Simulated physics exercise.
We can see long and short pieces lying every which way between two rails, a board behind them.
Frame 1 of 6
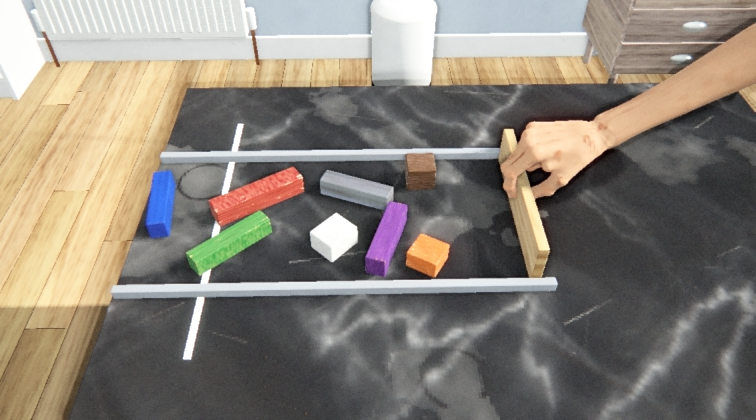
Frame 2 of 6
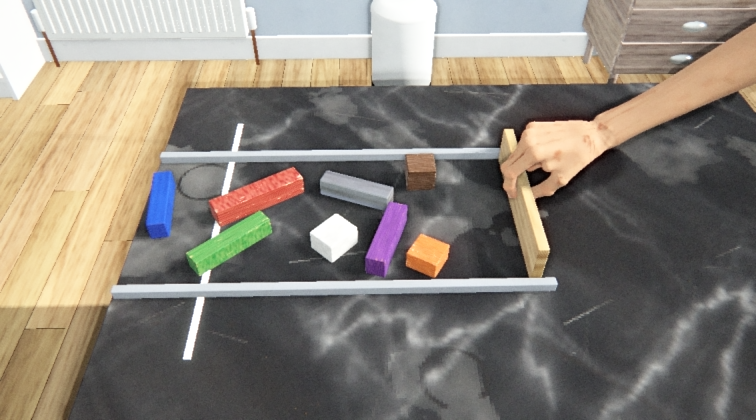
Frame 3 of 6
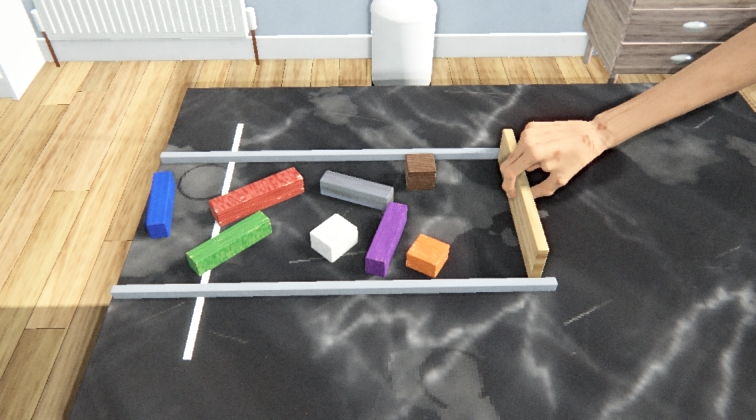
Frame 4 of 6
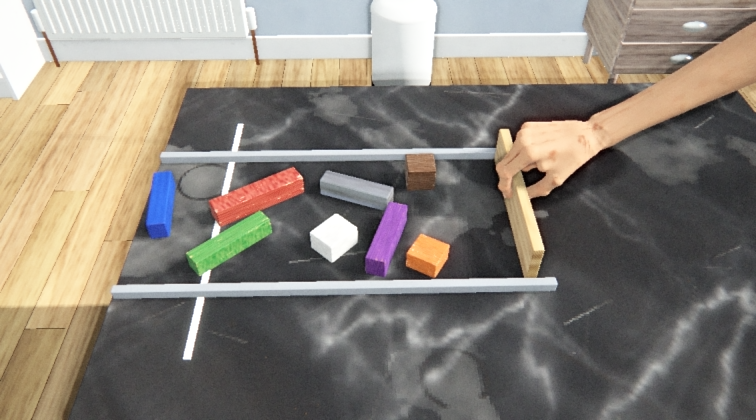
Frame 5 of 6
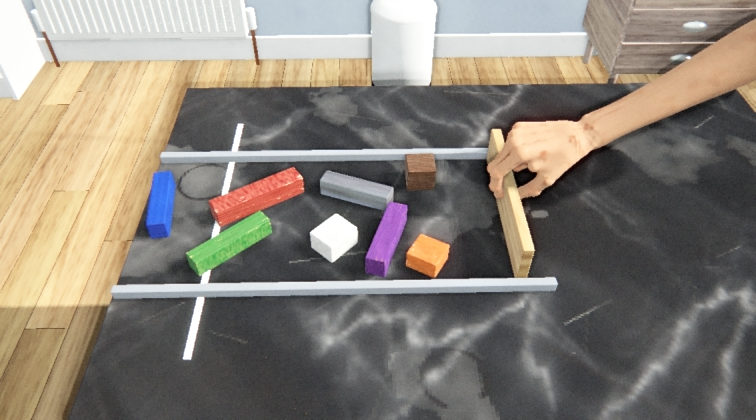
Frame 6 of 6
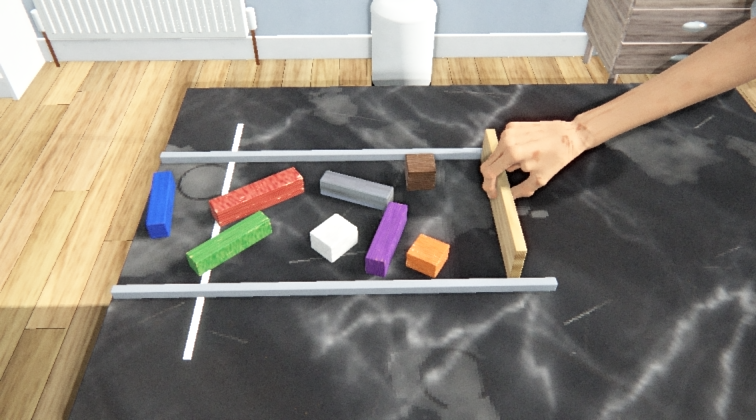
The clip opens on a dark marbled tabletop where coloured sticks and small blocks lie scattered between two rails, with a white line crossing at the left. A hand grips a wooden board on the right, holding nearly still, then slides it slightly left while the pieces stay put.
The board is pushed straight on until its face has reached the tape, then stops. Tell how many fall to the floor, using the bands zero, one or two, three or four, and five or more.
Just one or two.
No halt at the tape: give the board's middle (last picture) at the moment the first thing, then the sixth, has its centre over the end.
(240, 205), later (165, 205).
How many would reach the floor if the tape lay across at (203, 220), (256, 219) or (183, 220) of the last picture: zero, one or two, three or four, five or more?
In turn: Either three or four; no fall at all; either three or four.
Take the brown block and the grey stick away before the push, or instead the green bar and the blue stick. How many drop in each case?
In the first try 1, in the other 0.
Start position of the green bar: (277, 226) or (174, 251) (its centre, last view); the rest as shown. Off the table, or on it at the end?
At the first spot the green bar hangs on; at the second it hangs on.
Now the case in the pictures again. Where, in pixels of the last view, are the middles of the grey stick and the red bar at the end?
Final centres, first then second: (192, 191), (148, 186).
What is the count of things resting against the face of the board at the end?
The count comes out at 4.
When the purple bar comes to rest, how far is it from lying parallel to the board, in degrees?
Near 35 degrees.
A little later, none off yet; blue stick at rest near (161, 204); green bar at rest near (231, 243); red bar at rest near (258, 196).
When it is over, the number that fall off is one or two; down, blue stick.
